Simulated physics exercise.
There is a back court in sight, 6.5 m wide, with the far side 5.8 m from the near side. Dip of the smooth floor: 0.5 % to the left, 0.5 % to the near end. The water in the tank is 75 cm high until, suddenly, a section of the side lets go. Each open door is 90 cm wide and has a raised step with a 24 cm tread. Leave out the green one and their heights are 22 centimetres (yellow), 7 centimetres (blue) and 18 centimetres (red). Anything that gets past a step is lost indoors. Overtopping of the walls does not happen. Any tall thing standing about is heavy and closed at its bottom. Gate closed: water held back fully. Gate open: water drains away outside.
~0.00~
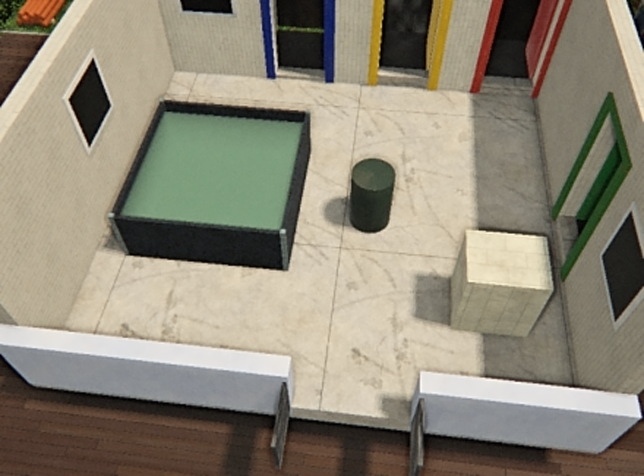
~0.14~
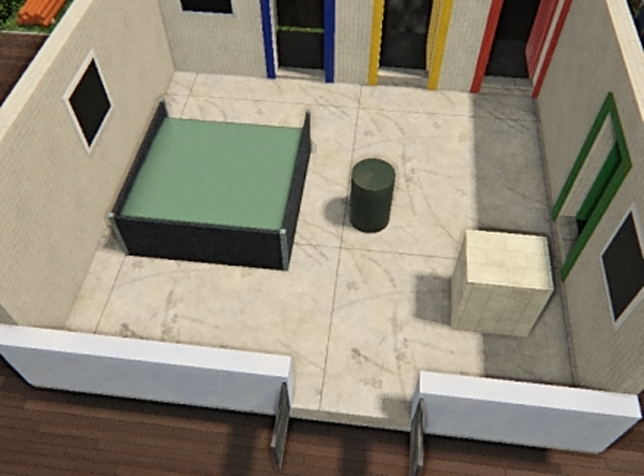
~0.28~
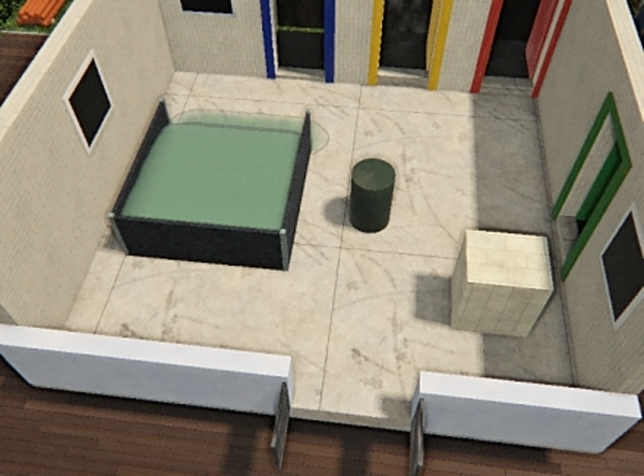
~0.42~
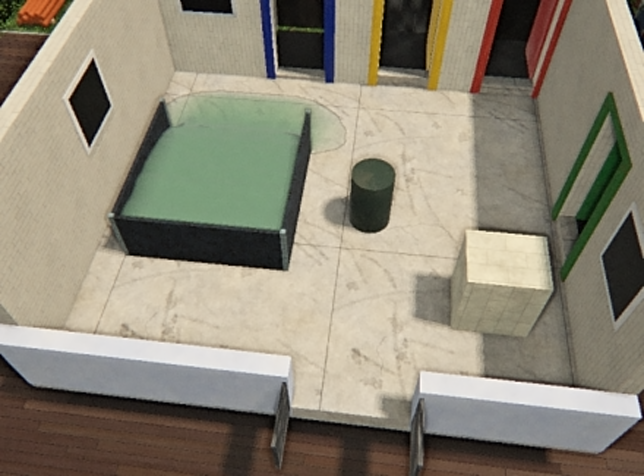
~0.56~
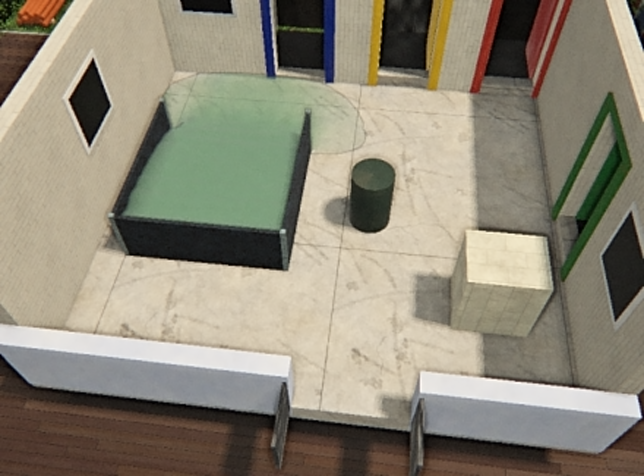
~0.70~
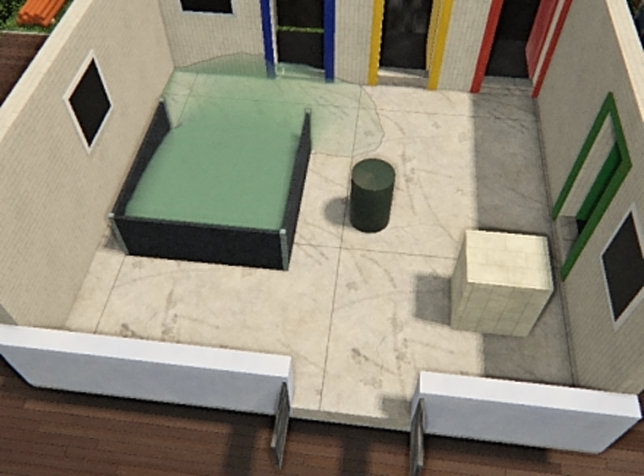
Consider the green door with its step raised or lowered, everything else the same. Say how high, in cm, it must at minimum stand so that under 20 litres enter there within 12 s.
It must stand at least about 7 cm high.
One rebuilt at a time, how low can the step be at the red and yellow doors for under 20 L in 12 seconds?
Close to 15 cm (red) and close to 9.5 cm (yellow).
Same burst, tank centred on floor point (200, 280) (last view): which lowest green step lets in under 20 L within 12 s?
Minimum: Approx. 10.0 cm.
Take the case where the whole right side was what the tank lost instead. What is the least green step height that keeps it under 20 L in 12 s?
Close to 21 cm at the least.
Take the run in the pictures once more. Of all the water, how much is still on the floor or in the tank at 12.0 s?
Roughly 76 %.
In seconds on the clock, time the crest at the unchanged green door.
4.5 s.
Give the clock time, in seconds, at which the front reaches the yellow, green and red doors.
Yellow at 1.0 s, green at 3.6 s and red at 1.8 s.
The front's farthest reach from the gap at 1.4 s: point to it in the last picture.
Lab note: Front tip approx. (453, 91).
After 1.4 s water covers 20 % of the floor, deepest (58 cm) near (176, 72); it has not reached the green door.
After 3.0 s water covers 40 % of the floor, deepest (33 cm) near (176, 72); it has not reached the green door.
After 12.0 s water covers 100 % of the floor, deepest (18 cm) near (56, 346); 7 cm at the green door, 0 litres in over its 15 cm step.
At the green door as built, the water arrived by 3.6 s and peaked near 11 cm at 4.6 s.
With a step of 5.5 cm, 40 litres would have come in within the 12 s; with 7.5 cm, 14 litres. So under 20 litres takes about 7 cm.
